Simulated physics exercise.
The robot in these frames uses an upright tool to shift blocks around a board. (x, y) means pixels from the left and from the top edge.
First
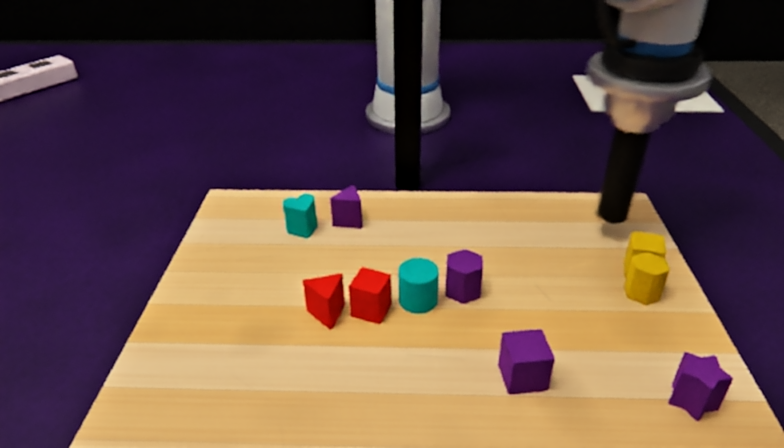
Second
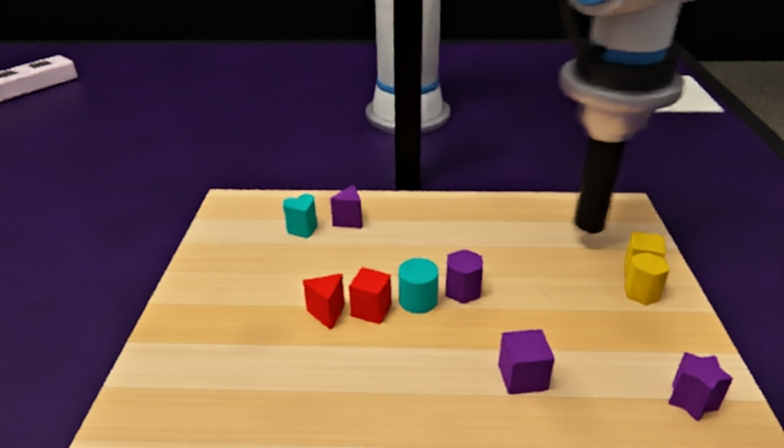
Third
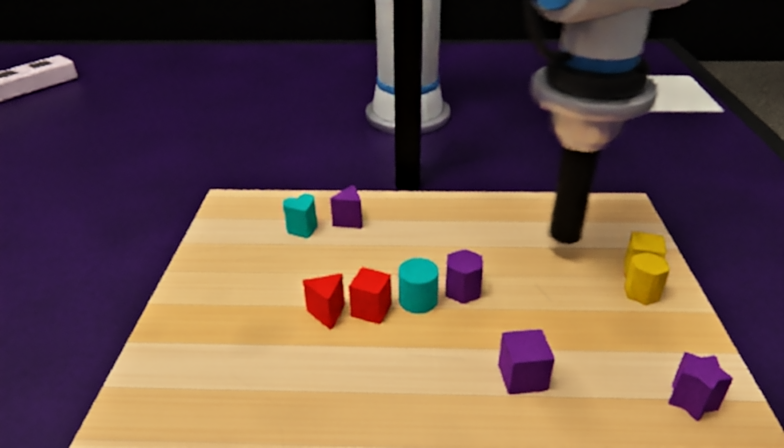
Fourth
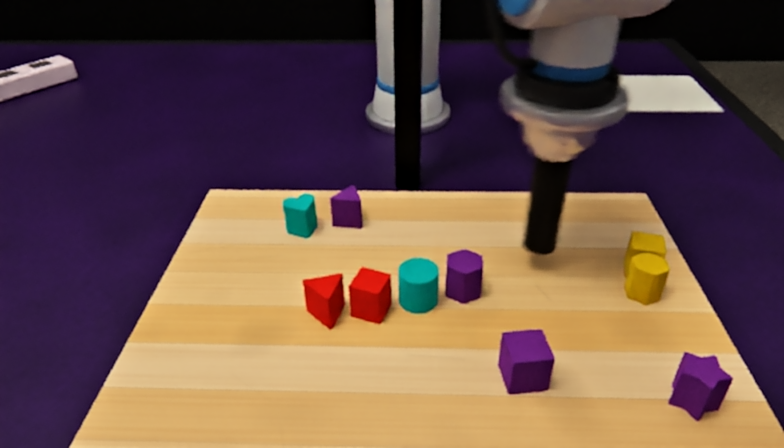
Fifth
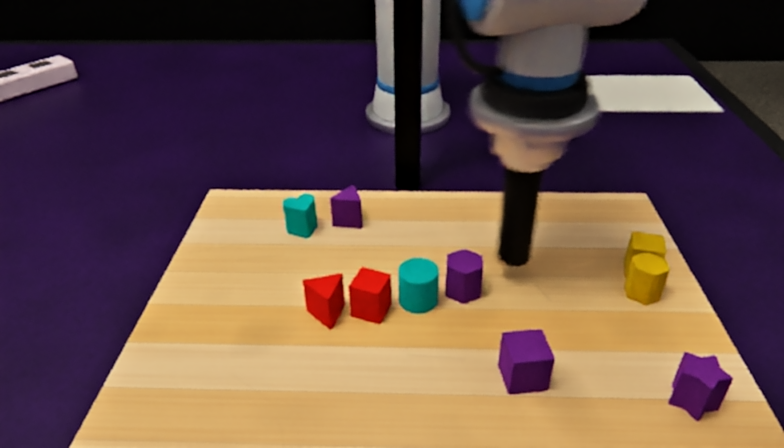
At first, a robot's dark upright tool stands near the back right of a wooden board scattered with red, turquoise, purple and yellow blocks. It then glides steadily left and slightly toward the viewer, coming close to the right side of a purple hexagonal block, while every block stays still.
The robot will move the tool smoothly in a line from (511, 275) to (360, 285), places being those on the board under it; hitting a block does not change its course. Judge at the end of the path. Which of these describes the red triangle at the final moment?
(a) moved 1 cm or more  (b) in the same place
b
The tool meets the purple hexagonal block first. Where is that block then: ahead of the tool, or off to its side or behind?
The tool no longer has it in front.
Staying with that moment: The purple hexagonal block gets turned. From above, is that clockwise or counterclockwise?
Viewed from overhead, the purple hexagonal block winds up turned anticlockwise.
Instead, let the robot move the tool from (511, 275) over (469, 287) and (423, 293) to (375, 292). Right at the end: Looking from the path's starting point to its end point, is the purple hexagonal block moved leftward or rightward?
Heads left.
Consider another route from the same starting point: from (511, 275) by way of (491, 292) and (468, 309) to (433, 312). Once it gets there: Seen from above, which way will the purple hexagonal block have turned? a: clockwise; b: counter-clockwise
I'll go with a - clockwise.
What follows on the original path. One third of the way, tool at (462, 260); turquoise disc at (412, 273); purple hexagonal block at (450, 269), turned 15° anticlockwise.
Two thirds of the way, tool at (410, 264); turquoise disc at (410, 277); purple hexagonal block at (450, 274), turned 25° anticlockwise.
At the end, tool at (359, 267); red triangle unmoved; turquoise disc at (409, 277); purple hexagonal block at (450, 274), turned 25° anticlockwise.
